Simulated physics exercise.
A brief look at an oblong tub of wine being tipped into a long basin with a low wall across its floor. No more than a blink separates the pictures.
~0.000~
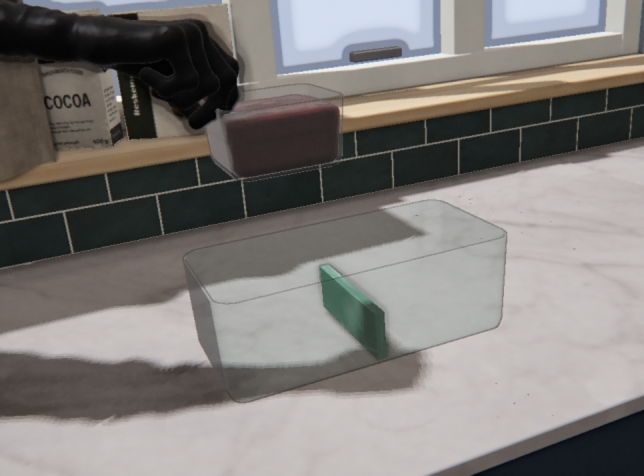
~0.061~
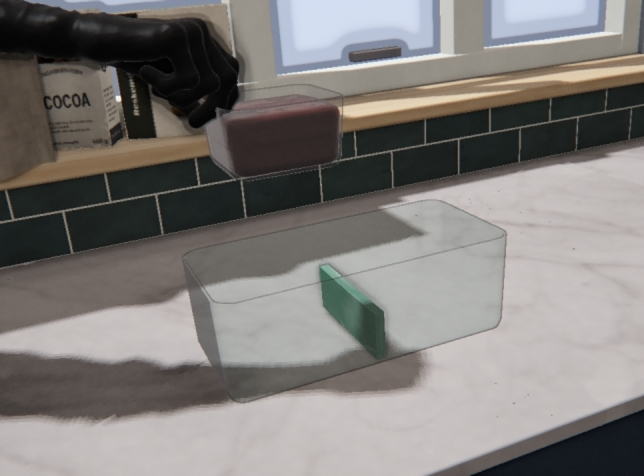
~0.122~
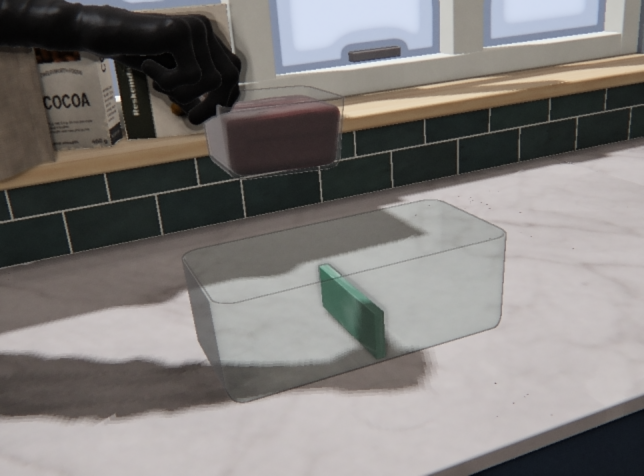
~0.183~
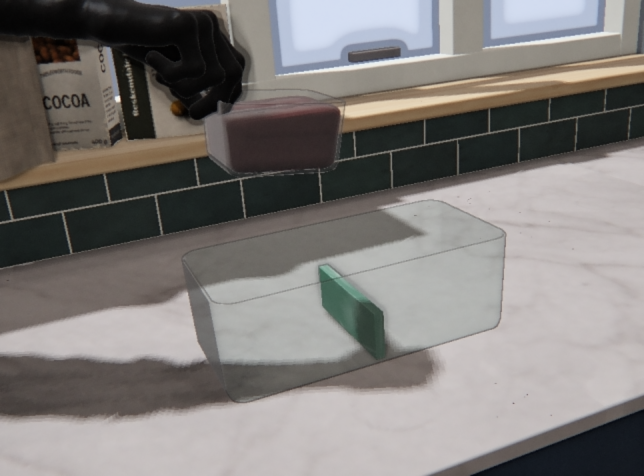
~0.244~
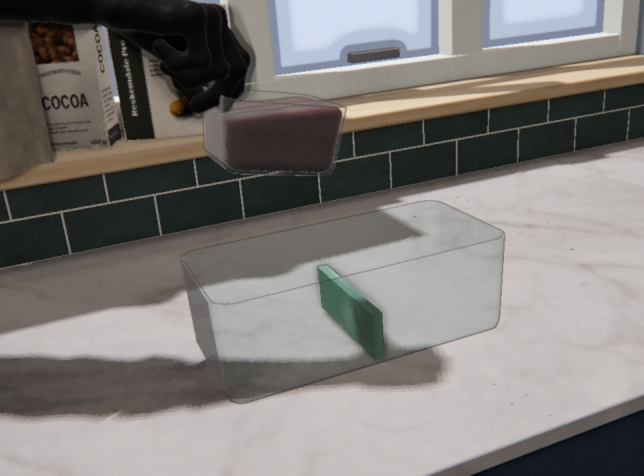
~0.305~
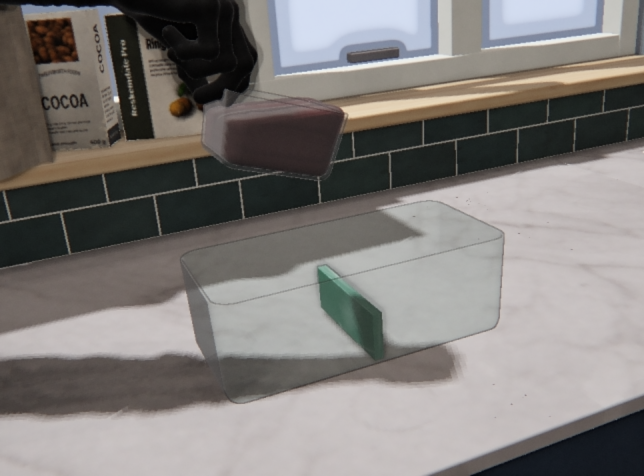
To begin with, a black-gloved hand holds a small clear tub of dark red wine level above a long, see-through basin with a low green wall across its floor. The hand then gradually turns the tub, and its right end dips lower while the basin stays still on the marbled counter.
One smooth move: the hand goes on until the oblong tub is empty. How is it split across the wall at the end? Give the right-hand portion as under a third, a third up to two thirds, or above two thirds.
The share right of the wall will be large, beyond two thirds.
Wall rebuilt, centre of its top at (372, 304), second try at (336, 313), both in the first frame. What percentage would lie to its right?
First try close to 65 percent, second try close to 85 percent.
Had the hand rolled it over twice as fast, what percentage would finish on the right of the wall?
I'd say close to 80 %.
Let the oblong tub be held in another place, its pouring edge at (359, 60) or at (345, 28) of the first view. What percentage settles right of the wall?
One after the other: 95 %, 95 %.
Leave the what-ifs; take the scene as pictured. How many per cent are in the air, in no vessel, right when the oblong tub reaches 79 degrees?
Near 35 parts in a hundred.
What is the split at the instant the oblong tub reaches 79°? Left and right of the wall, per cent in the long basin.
On the left 0 %, on the right 35 %.
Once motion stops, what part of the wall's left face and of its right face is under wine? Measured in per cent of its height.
The left side ends up close to 10, the right side close to 40.
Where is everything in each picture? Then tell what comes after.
In the first picture, it leans 0°; its right rim is at (325, 91); the wine meets the walls at (212, 116) and (321, 99); the long basin's rim runs from (197, 280) to (472, 217); the wall's top is at (350, 289).
In the second picture, it leans 1°; its right rim is at (325, 91); the wine meets the walls at (212, 115) and (322, 100).
In the third picture, it leans 3°; its right rim is at (326, 94); the wine meets the walls at (212, 114) and (322, 100).
In the fourth picture, it leans 7°; its right rim is at (328, 98); the wine meets the walls at (213, 114) and (323, 101).
In the fifth picture, it leans 12°; its right rim is at (329, 103); the wine meets the walls at (214, 116) and (324, 102).
In the sixth picture, it leans 18°; its right rim is at (330, 110); the wine meets the walls at (214, 117) and (328, 103); 1 per cent is over the edge.
A moment on, the oblong tub is tipped on its side and 30 per cent is still to pour, 0 is left of the wall and 34 right of it.
Next, the oblong tub is tipped right over and 2 per cent is still to pour, 8 is left of the wall and 85 right of it.
Then the oblong tub is tipped right over and 0 per cent is still to pour, 14 is left of the wall and 86 right of it.
Later the oblong tub is tipped right over and 0 per cent is still to pour, 14 is left of the wall and 86 right of it.
In the end 14 per cent lies left of the wall, 86 right of it and 1 outside.
